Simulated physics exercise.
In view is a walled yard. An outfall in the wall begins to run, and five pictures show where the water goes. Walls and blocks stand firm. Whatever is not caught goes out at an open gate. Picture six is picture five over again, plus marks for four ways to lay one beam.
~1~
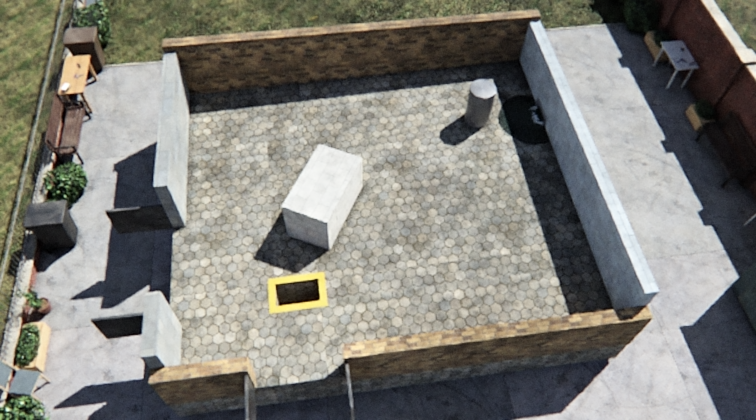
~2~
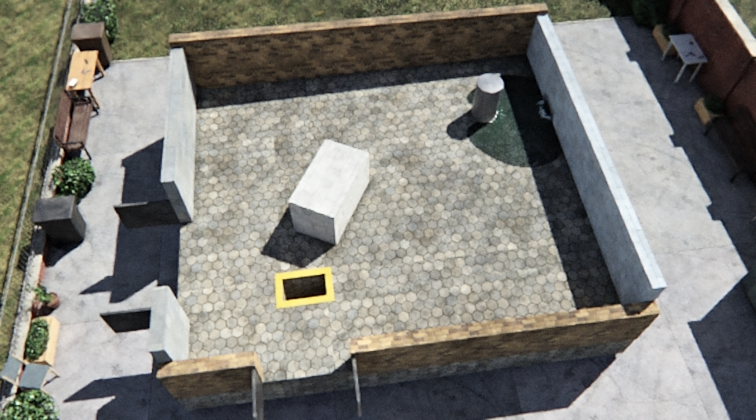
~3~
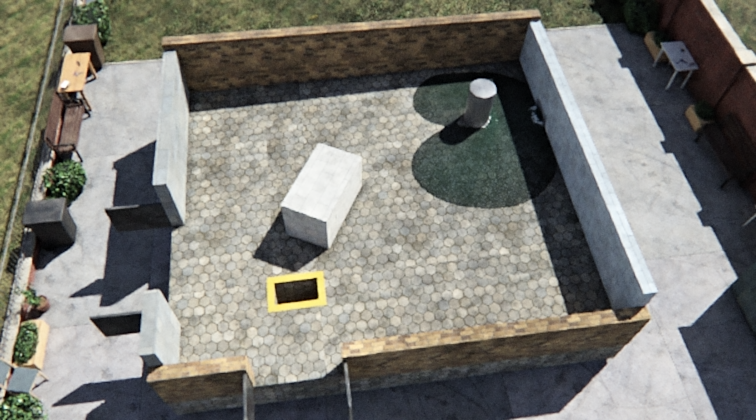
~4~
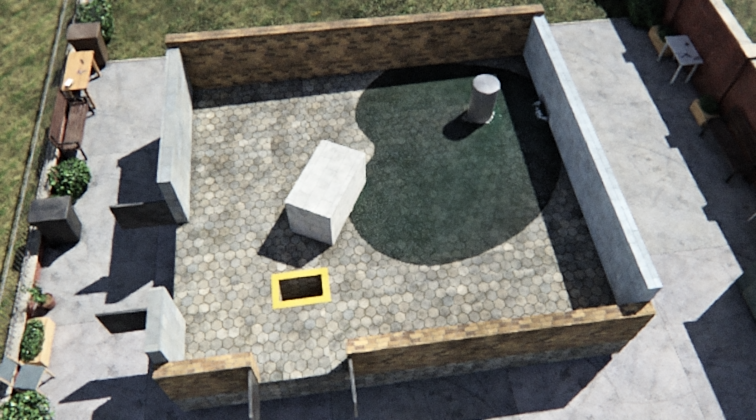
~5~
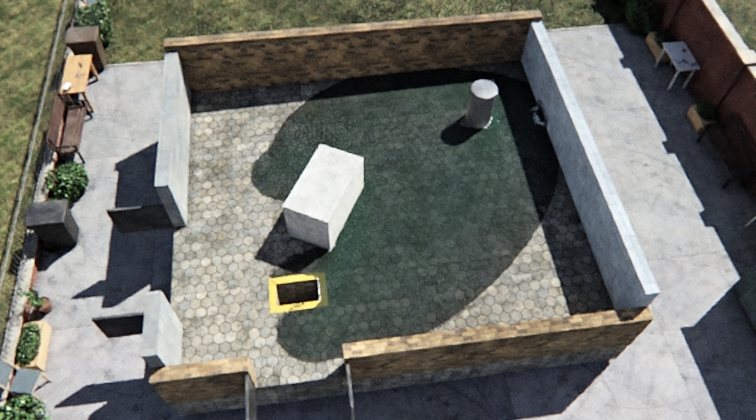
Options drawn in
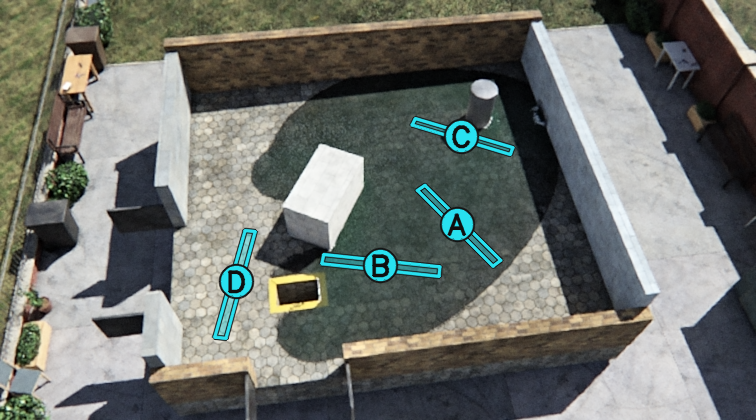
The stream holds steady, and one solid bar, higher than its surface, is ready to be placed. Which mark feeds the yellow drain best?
D.
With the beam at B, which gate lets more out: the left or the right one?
The left one.
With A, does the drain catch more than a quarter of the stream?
No.
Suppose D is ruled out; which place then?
Place A.
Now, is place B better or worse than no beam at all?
Worse.
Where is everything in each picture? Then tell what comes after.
Outfall at (542, 113); yellow drain at (297, 292); open gate at (300, 369); open gate at (184, 274); water covers 2 % of the ground and shows as far out as (508, 127); yellow drain still dry.
Water covers 7 % of the ground and shows as far out as (473, 134); yellow drain still dry.
Water covers 16 % of the ground and shows as far out as (440, 196); yellow drain still dry.
Water covers 34 % of the ground and shows as far out as (368, 235); yellow drain still dry.
Water covers 53 % of the ground and shows as far out as (287, 333); yellow drain taking water.
On the marked copy, A from (421, 187) to (496, 263); B from (322, 259) to (439, 271); C from (413, 121) to (511, 151); D from (220, 337) to (250, 231).
For place A, about 13 % of the stream runs into the yellow drain, about 86 % out by the gates.
For place B, about 3 % of the stream runs into the yellow drain, about 95 % out by the gates.
For place C, about 9 % of the stream runs into the yellow drain, about 91 % out by the gates.
For place D, about 26 % of the stream runs into the yellow drain, about 74 % out by the gates.
